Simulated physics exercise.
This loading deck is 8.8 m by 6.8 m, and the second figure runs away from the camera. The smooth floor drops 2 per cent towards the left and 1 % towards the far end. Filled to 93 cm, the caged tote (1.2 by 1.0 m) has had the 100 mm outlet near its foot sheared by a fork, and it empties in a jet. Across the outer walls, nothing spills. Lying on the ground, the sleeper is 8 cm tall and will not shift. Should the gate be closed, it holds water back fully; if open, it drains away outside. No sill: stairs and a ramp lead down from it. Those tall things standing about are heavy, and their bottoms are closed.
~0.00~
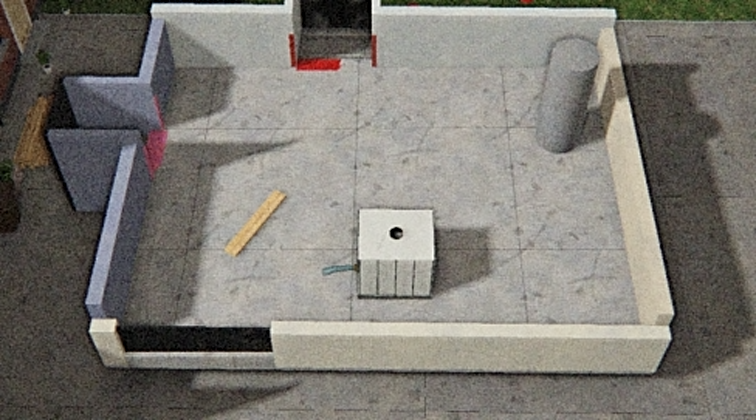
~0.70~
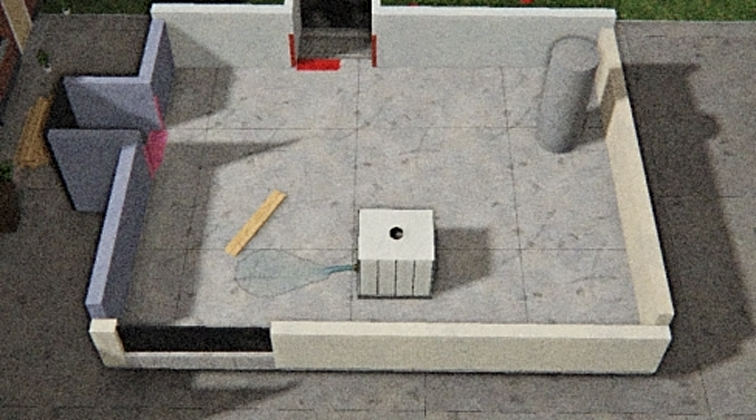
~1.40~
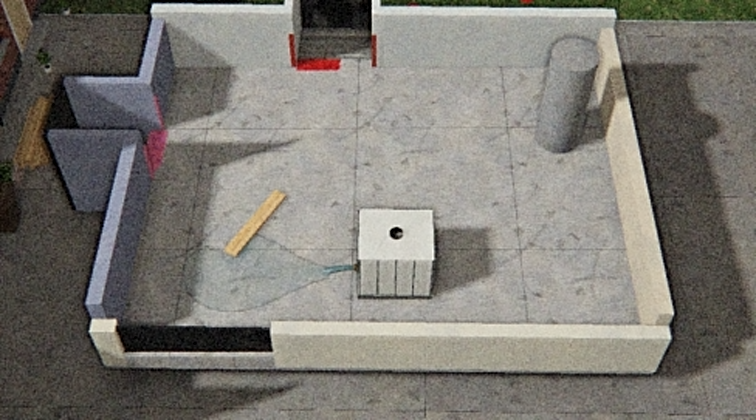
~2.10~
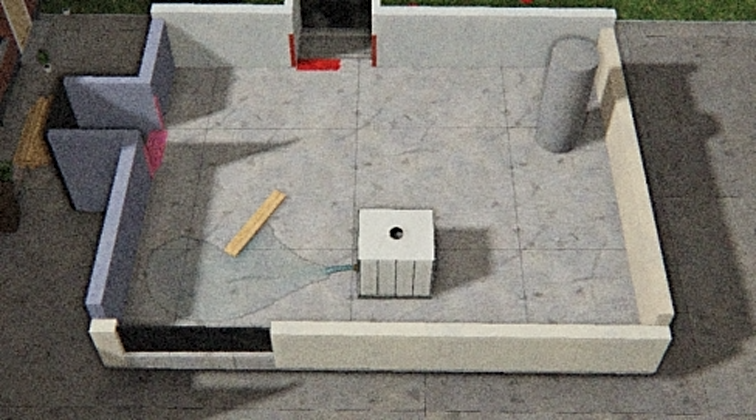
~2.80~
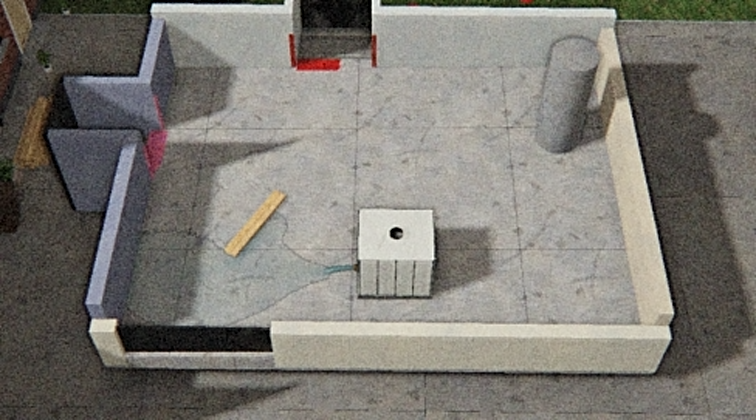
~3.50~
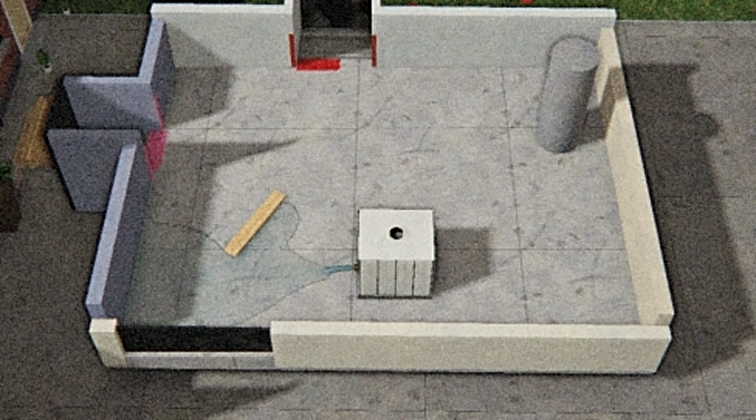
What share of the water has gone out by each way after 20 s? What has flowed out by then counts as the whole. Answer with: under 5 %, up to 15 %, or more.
The gateway takes under 5 %; the flight of stairs down (marked pink) takes between 5 and 15 %; the ramp down (marked red) takes under 5 %.
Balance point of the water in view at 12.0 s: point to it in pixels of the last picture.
The water is centred close to (195, 235).
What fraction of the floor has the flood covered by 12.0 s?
Something like 25 percent is wet.
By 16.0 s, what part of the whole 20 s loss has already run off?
Roughly 65 per cent.
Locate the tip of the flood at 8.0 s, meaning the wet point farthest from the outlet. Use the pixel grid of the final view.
Front tip: Around pixel (165, 119).
After 5.0 s water covers 10 % of the floor and is deepest (6 cm) near (130, 290); gone so far, the gateway 0 %, the flight of stairs down (marked pink) 0 %, the ramp down (marked red) 0 %.
After 8.0 s water covers 20 % of the floor and is deepest (6 cm) near (132, 281); gone so far, the gateway 0 %, the flight of stairs down (marked pink) 0 %, the ramp down (marked red) 0 %.
After 12.0 s water covers 25 % of the floor and is deepest (7 cm) near (132, 281); gone so far, the gateway 0 %, the flight of stairs down (marked pink) 4 %, the ramp down (marked red) 0 %.
After 16.0 s water covers 30 % of the floor and is deepest (7 cm) near (133, 273); gone so far, the gateway 0 %, the flight of stairs down (marked pink) 7 %, the ramp down (marked red) 0 %.
After 20.0 s water covers 30 % of the floor and is deepest (7 cm) near (176, 70); gone so far, the gateway 0 %, the flight of stairs down (marked pink) 11 %, the ramp down (marked red) 0 %.
